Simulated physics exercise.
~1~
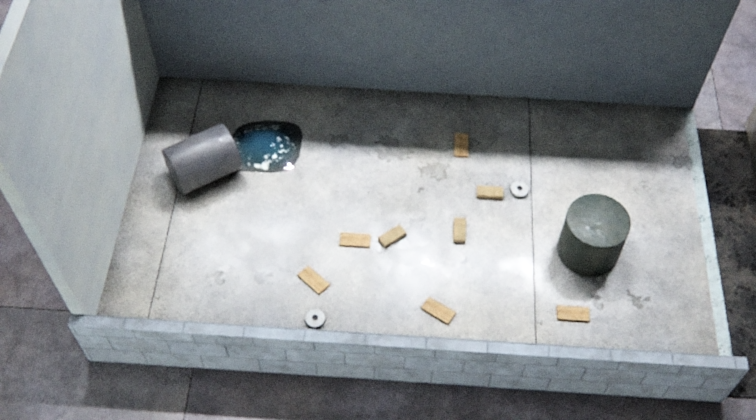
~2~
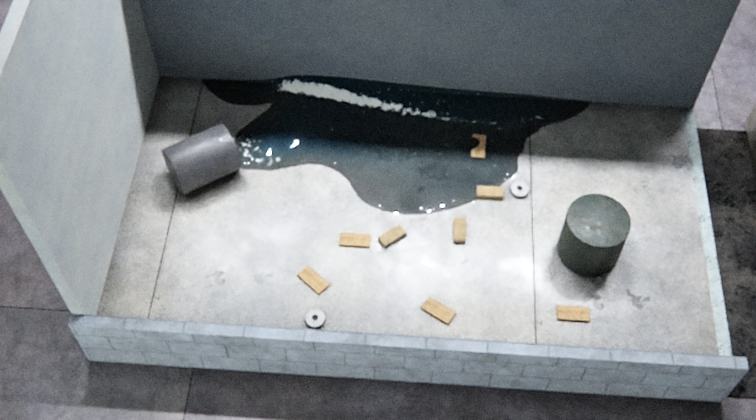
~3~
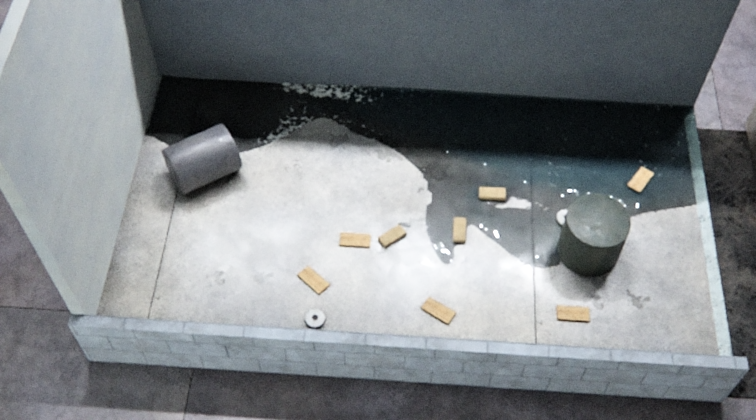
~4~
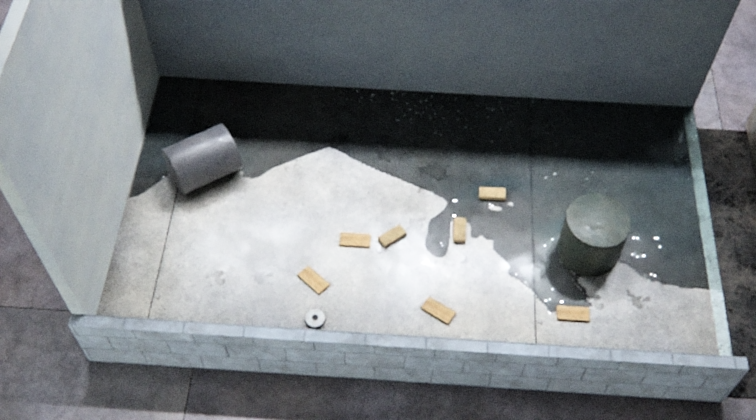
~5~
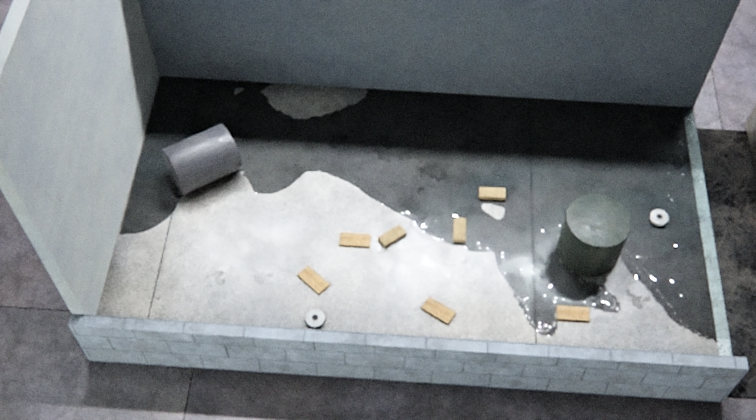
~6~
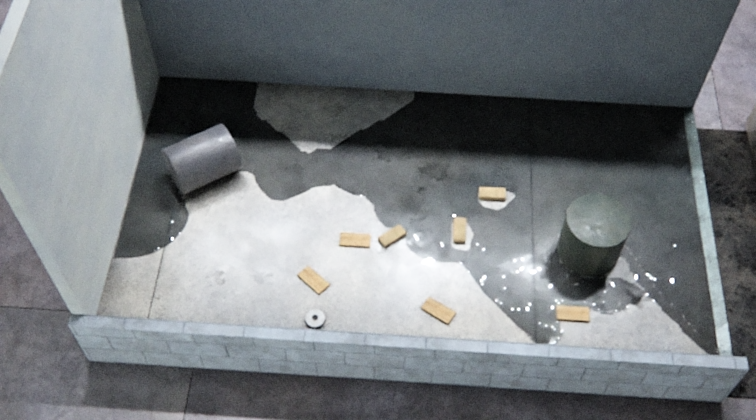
Water pours from a tipped grey cylinder in a walled enclosure, sweeps along the back wall and spreads right around a dark green drum, shifting a wooden block and a white ring, while most blocks stay put and a pale dry patch appears near the back wall.
